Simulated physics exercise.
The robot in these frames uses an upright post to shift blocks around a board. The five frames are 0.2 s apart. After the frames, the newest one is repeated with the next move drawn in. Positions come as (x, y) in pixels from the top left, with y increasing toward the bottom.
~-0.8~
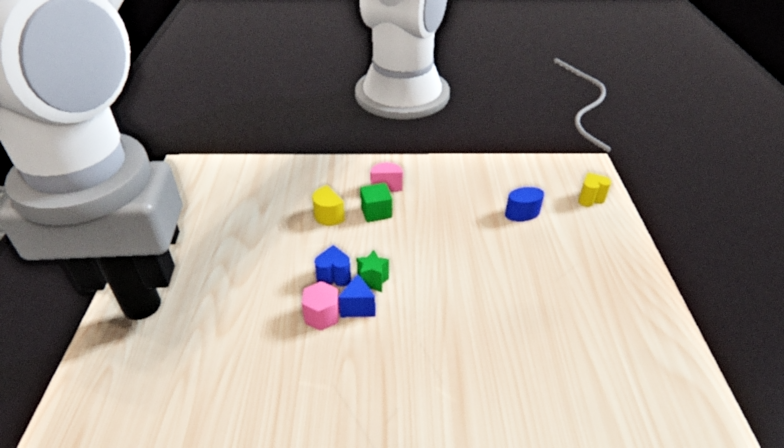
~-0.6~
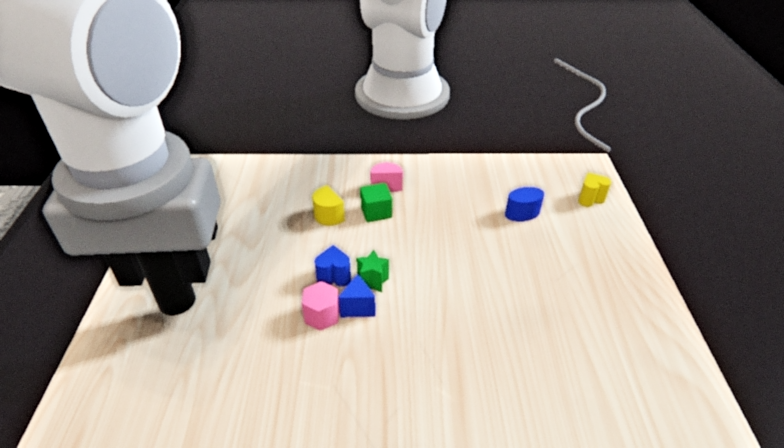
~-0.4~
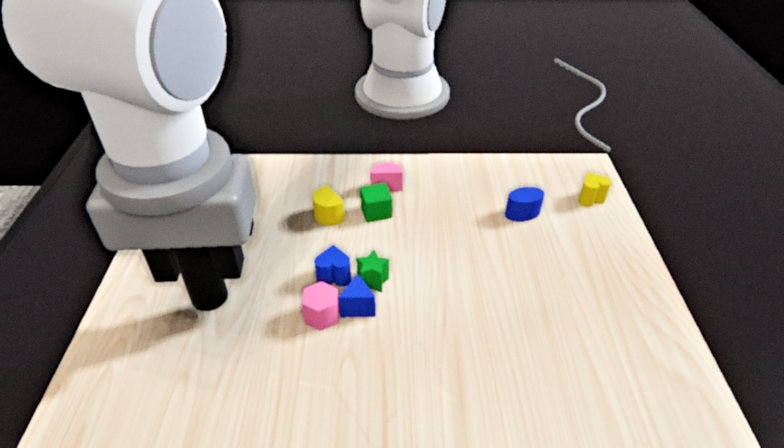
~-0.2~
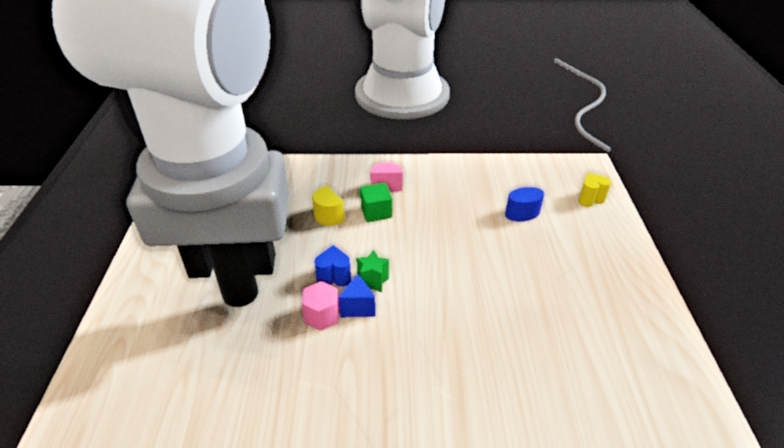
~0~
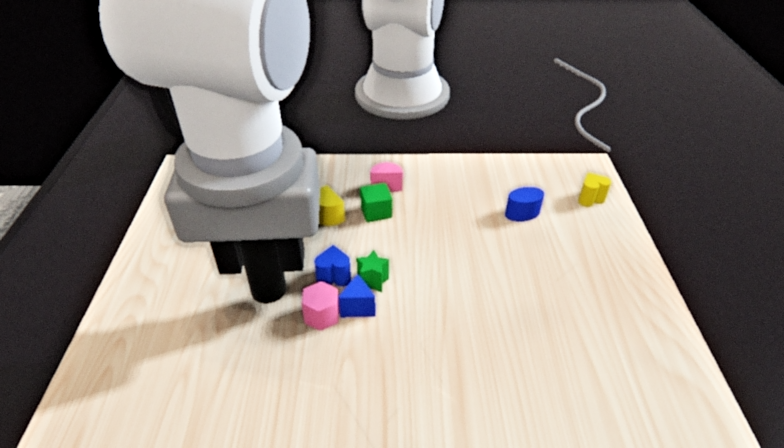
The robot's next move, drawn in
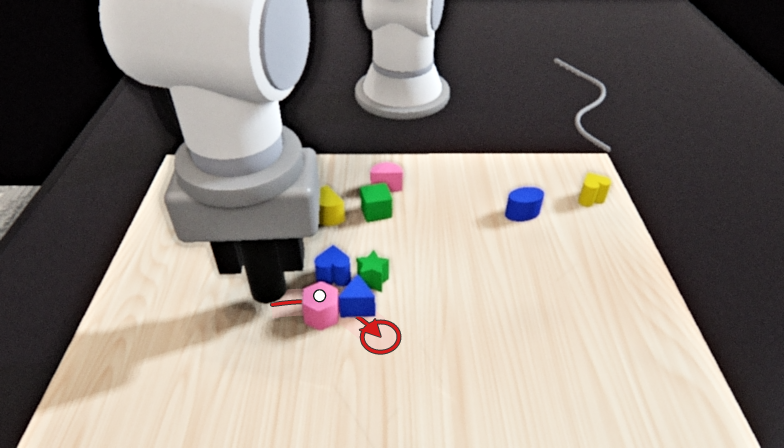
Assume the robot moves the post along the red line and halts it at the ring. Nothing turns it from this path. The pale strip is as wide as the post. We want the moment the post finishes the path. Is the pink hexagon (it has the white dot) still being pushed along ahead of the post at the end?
I'd say yes.
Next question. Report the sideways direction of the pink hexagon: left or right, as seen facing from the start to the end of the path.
Toward the right.
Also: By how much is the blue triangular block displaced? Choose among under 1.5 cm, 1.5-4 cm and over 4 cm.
Displacement: Past 4 cm.
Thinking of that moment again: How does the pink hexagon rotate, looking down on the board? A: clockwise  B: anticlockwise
A.
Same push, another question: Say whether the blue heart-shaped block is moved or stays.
That block stays in place.
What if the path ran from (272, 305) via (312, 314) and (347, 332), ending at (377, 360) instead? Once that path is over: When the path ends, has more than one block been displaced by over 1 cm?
I expect so.
The drawn path runs from (272, 305) via (314, 302) and (351, 313), ending at (381, 337); the dot is on the pink hexagon.
The first path, step by step. One third of the way, post (312, 288); pink hexagon (336, 302), turned 30° clockwise; blue triangular block (365, 292), turned 45° anticlockwise.
Two thirds of the way, post (351, 299); pink hexagon (361, 321), turned 85° clockwise; blue triangular block (383, 295), turned 50° anticlockwise.
At the end, post (380, 323); pink hexagon (382, 350), turned 115° clockwise; blue heart-shaped block not moved; blue triangular block (402, 300), turned 75° anticlockwise.
